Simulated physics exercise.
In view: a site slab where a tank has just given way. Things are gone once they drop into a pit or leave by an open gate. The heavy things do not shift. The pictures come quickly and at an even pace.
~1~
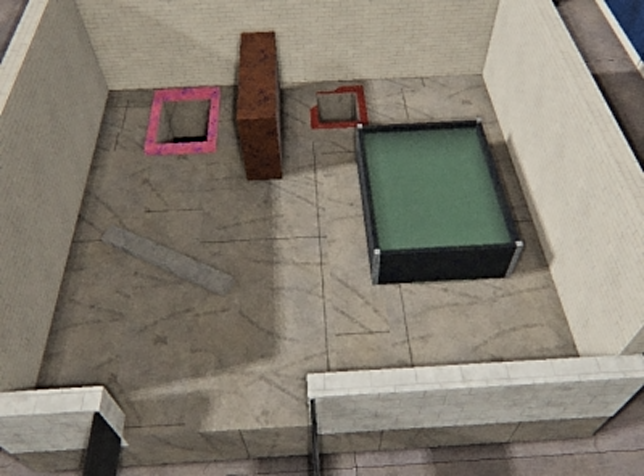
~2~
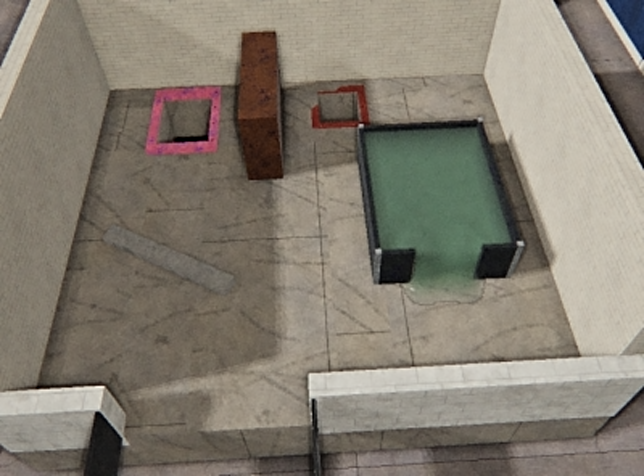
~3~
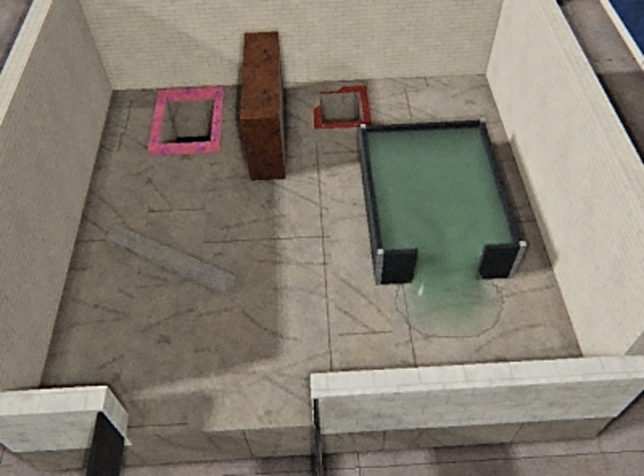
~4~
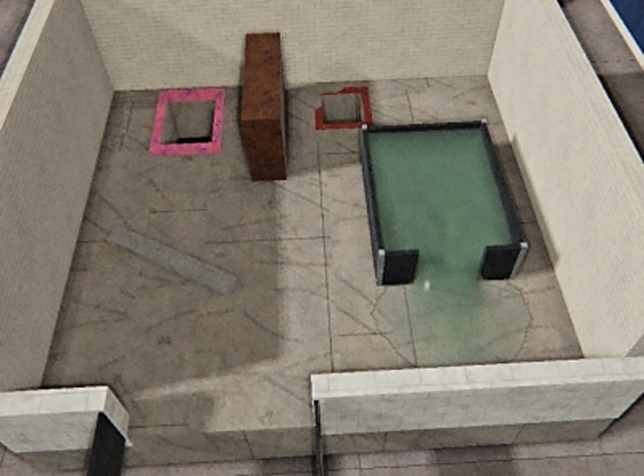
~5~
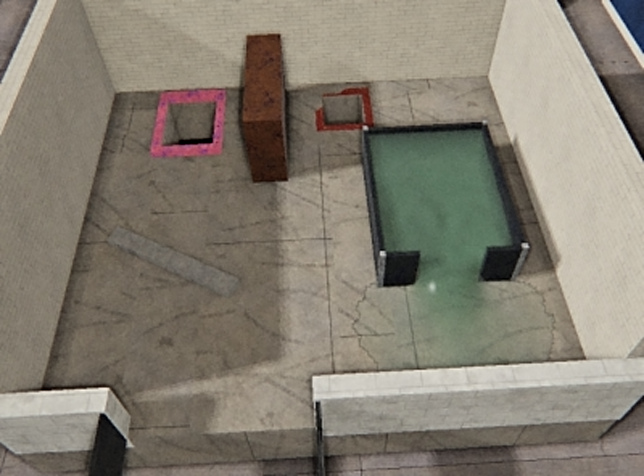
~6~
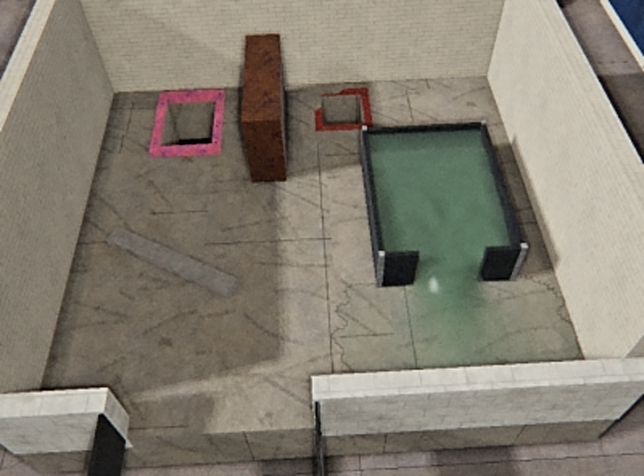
Green water pouring from a gap in the near side of a dark-walled tank, spreading thinly across the grey slab floor.
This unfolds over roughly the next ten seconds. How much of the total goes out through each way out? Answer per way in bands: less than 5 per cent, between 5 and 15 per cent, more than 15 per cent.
Going out through each: The gate, between 5 and 15 per cent; the red pit, between 5 and 15 per cent; the pink pit, less than 5 per cent.
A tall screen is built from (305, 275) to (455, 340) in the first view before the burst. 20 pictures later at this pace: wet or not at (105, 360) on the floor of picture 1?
The spot in question would be bone-dry.
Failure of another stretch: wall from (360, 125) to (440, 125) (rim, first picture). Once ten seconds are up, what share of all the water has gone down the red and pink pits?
Shares: Red at 45 percent, pink at 0 percent.
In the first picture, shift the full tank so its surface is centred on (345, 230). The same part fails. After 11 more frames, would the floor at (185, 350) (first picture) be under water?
Soaked.
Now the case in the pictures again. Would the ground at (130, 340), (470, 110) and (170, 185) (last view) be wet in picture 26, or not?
In turn: Awash, covered, no water.
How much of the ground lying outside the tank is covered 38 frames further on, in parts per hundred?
Some 65 per cent.
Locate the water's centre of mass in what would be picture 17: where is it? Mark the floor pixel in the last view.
Roughly (437, 266) in the last picture.
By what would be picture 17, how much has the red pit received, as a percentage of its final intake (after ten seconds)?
Close to 0 percent.
A moment on, water covers 15 % of the floor; the gate 0 %, the red pit 0 %, the pink pit 0 %.
Next, water covers 25 % of the floor; the gate 0 %, the red pit 0 %, the pink pit 0 %.
Then, water covers 45 % of the floor; the gate 2 %, the red pit 0 %, the pink pit 0 %.
Later, water covers 65 % of the floor; the gate 5 %, the red pit 1 %, the pink pit 0 %.
In the end, water covers 90 % of the floor; the gate 11 %, the red pit 8 %, the pink pit 0 %.
